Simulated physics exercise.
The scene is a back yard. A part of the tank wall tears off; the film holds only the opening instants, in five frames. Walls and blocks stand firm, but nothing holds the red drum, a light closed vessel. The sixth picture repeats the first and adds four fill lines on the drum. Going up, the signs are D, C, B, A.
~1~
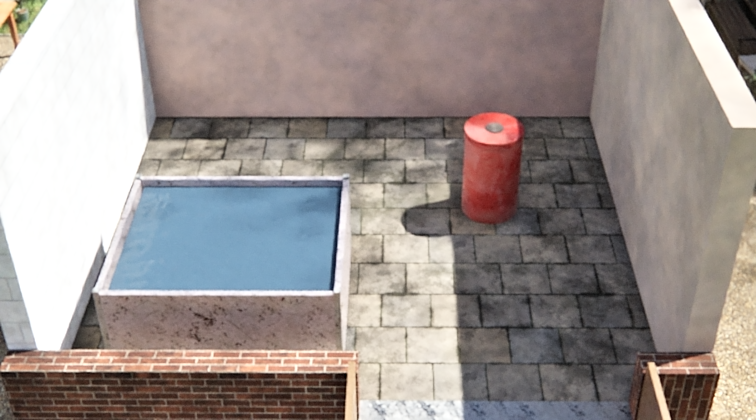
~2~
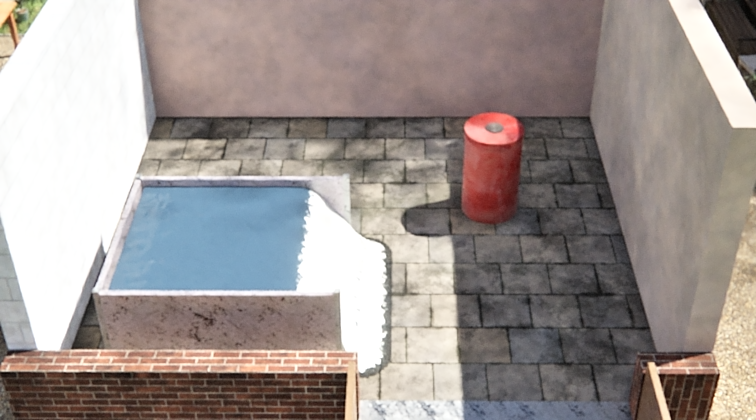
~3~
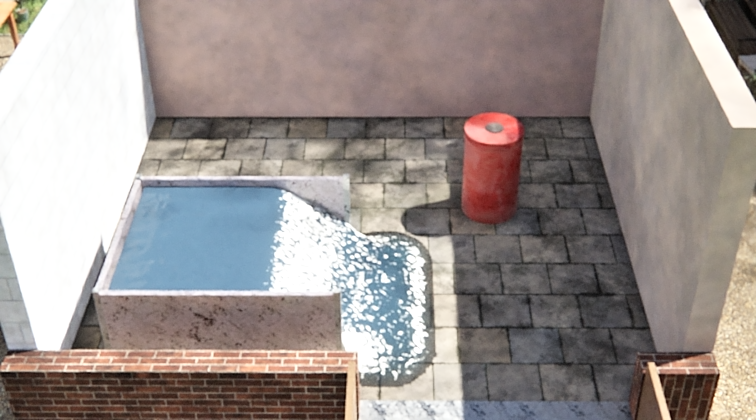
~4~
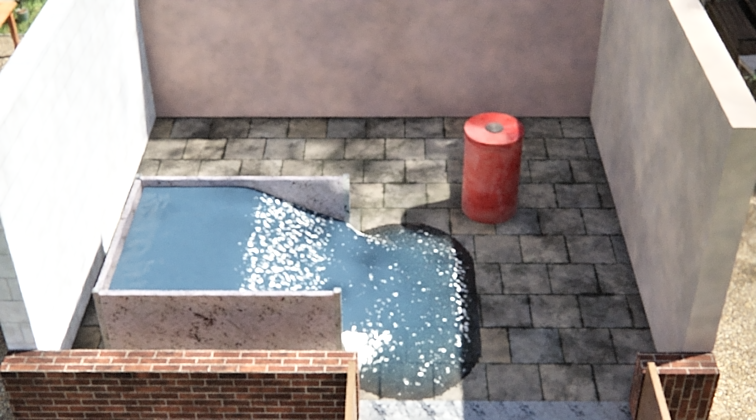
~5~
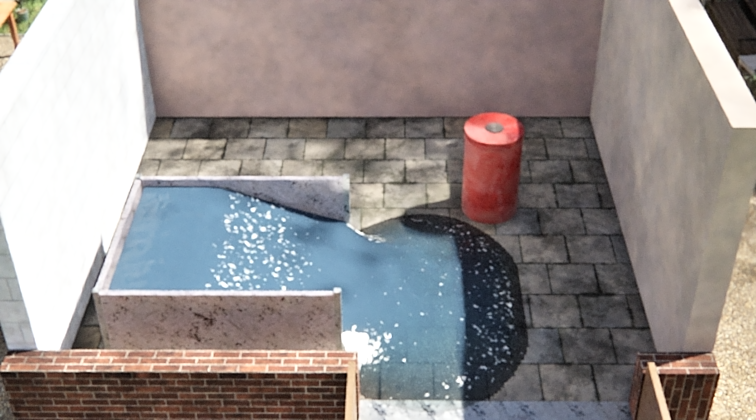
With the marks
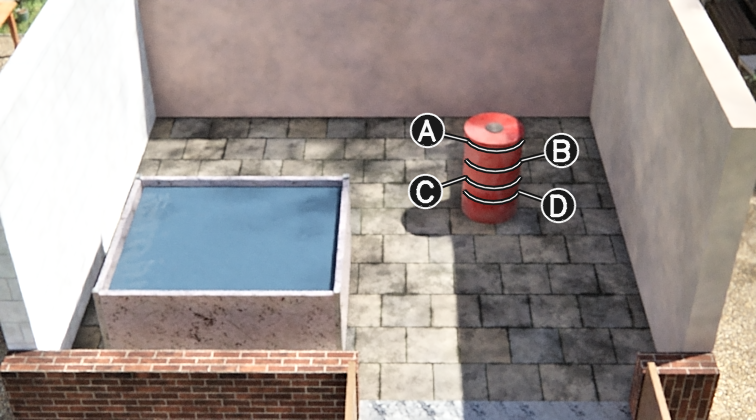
Water pouring out of the open right side of a raised tank and spreading across a paved yard near a red drum.
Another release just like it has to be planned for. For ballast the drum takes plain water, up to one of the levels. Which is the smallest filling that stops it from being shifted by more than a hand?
That is level D.
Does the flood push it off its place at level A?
No, not at all.
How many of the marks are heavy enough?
All four.
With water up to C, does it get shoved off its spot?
No, not at all.
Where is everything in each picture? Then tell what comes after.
The first frame shows lid of the red drum at (494, 128); tank full, its middle at (231, 238); open gate at (497, 356).
In the second frame, 3 % of the ground under water, its edge towards the drum at (376, 245).
In the third frame, 7 % of the ground under water, its edge towards the drum at (410, 243).
In the fourth frame, 12 % of the ground under water, its edge towards the drum at (436, 232).
The fifth frame shows lid of the red drum at (494, 128); 18 % of the ground under water, its edge towards the drum at (461, 227).
In white, A at (496, 151); B at (495, 171); C at (494, 188); D at (493, 202); from the bottom up D, C, B, A.
Choosing A, it does not move.
Choosing B, it does not move.
Choosing C, it does not move.
Choosing D, it does not move.
